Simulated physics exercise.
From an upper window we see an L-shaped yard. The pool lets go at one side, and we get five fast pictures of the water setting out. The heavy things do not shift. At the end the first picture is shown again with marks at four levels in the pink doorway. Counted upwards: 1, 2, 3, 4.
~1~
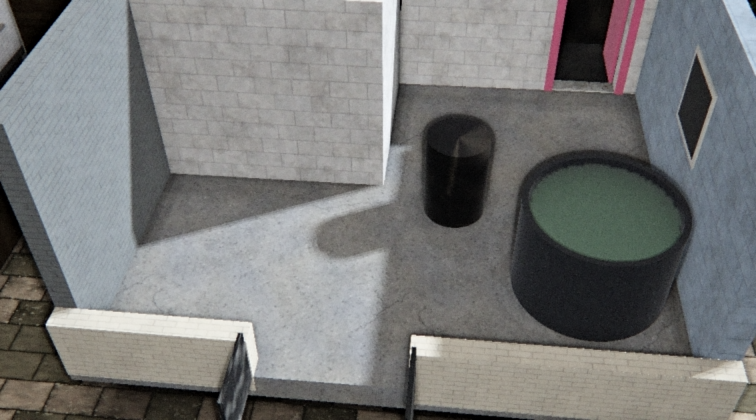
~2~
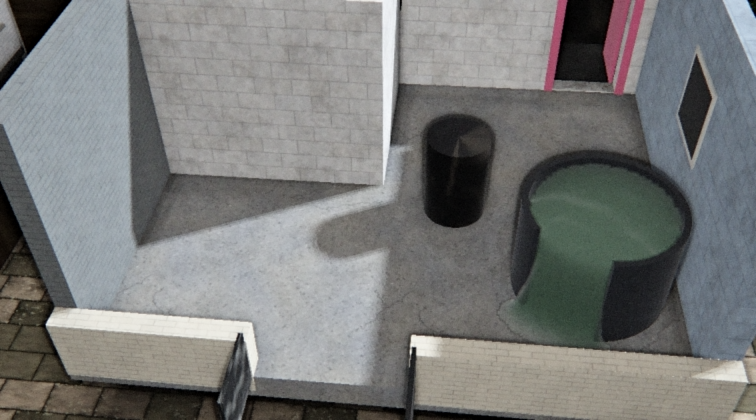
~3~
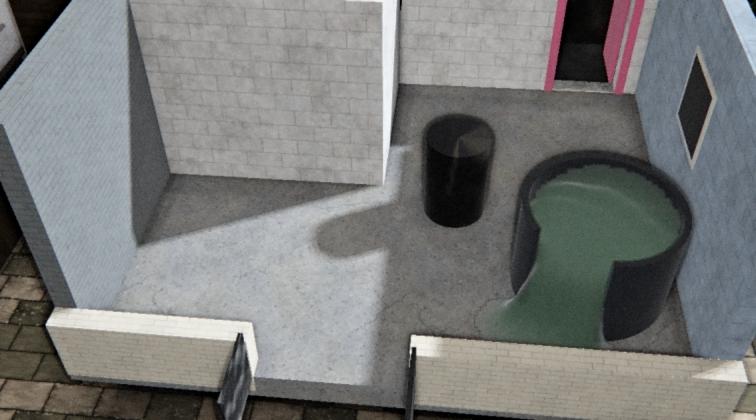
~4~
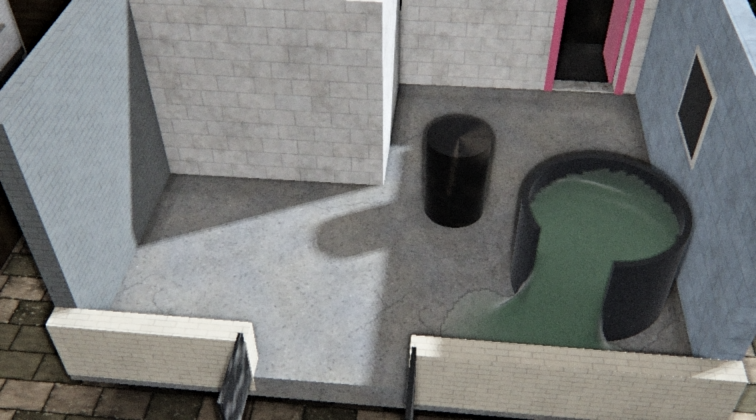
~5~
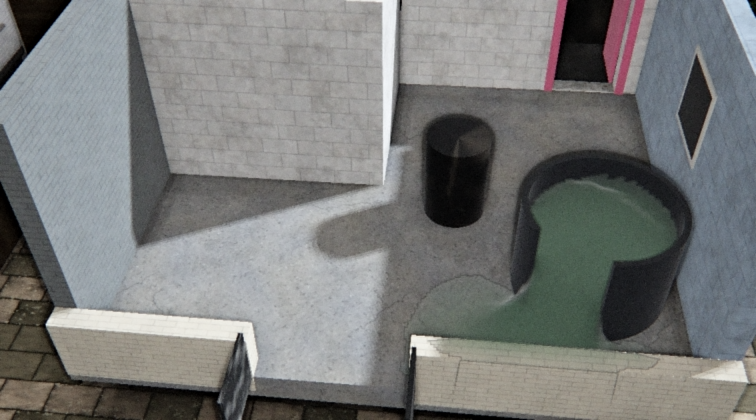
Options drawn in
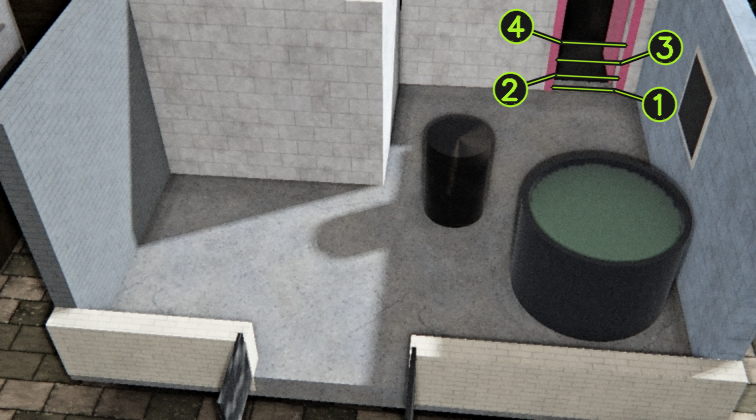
Green water pours from a gap in the round dark pool and spreads leftward across the yard.
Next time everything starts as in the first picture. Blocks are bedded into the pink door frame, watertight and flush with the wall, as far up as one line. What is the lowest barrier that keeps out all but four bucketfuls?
Mark 1.
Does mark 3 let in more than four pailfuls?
No, not at all.
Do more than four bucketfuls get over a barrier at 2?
No, not at all.
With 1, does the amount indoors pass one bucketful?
No, it does not.
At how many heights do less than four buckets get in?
All four.
On the marked copy, 1 at (583, 89); 2 at (586, 76); 3 at (589, 61); 4 at (592, 43); from the bottom up 1, 2, 3, 4.
With 1, a splash gets over, under a bucket.
With 2, nothing gets over.
With 3, nothing gets over.
With 4, nothing gets over.
